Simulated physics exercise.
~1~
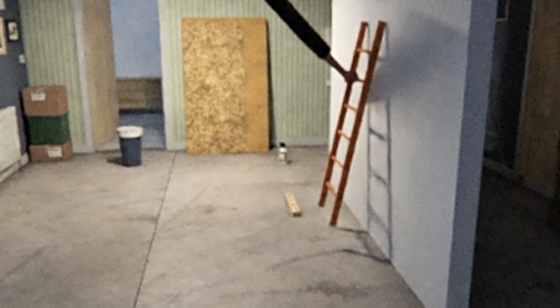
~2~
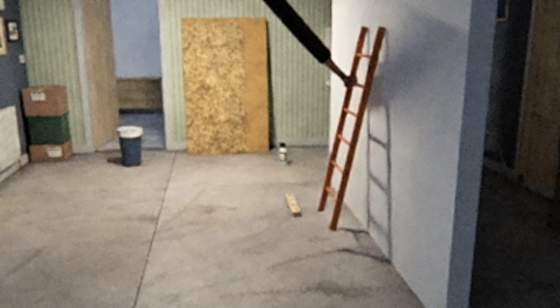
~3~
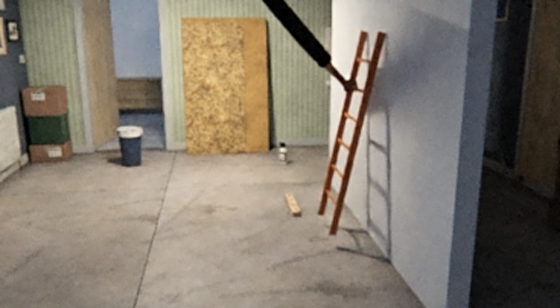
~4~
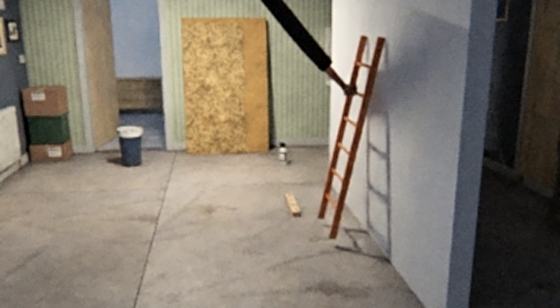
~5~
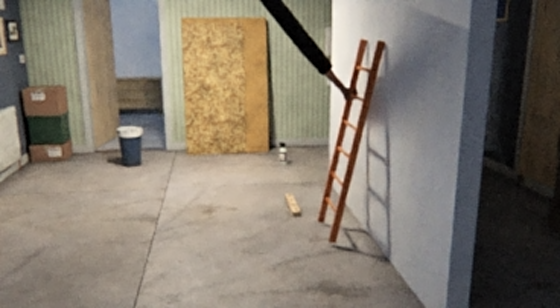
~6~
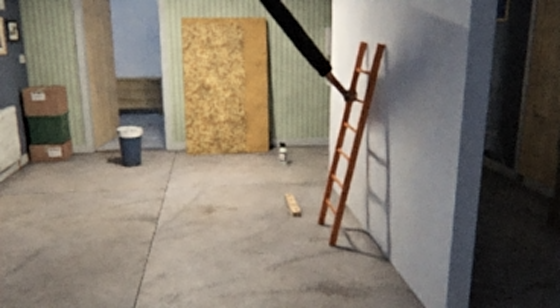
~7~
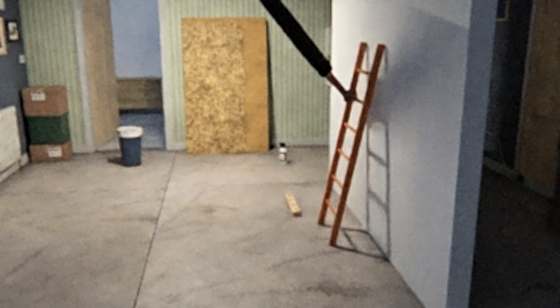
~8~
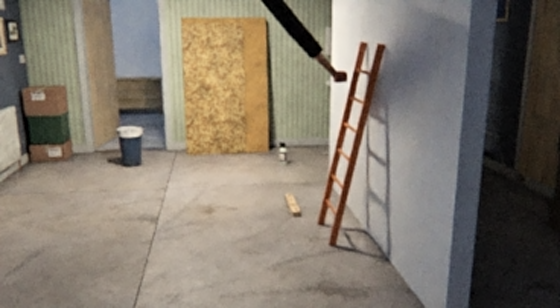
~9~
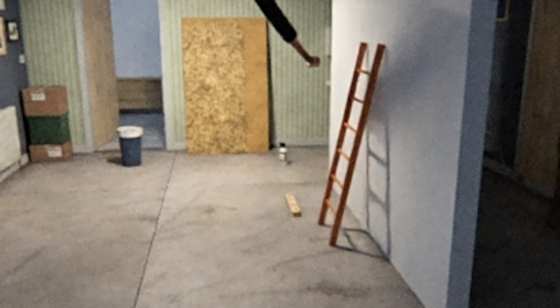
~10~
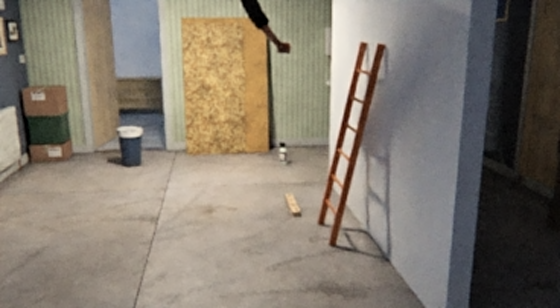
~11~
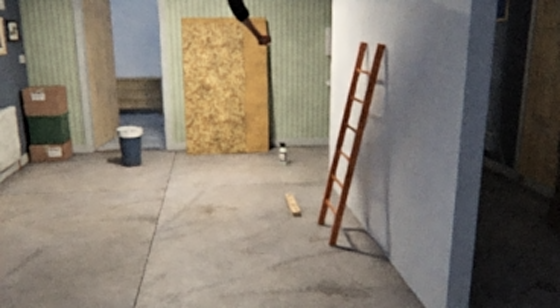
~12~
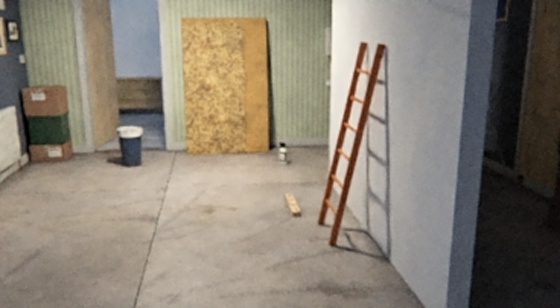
A hand in a dark sleeve lowered an orange, ladder-like gate a little until it leaned at a slant against the pale wall, then let go and drew back out of view, and the gate stayed leaning there without sliding.
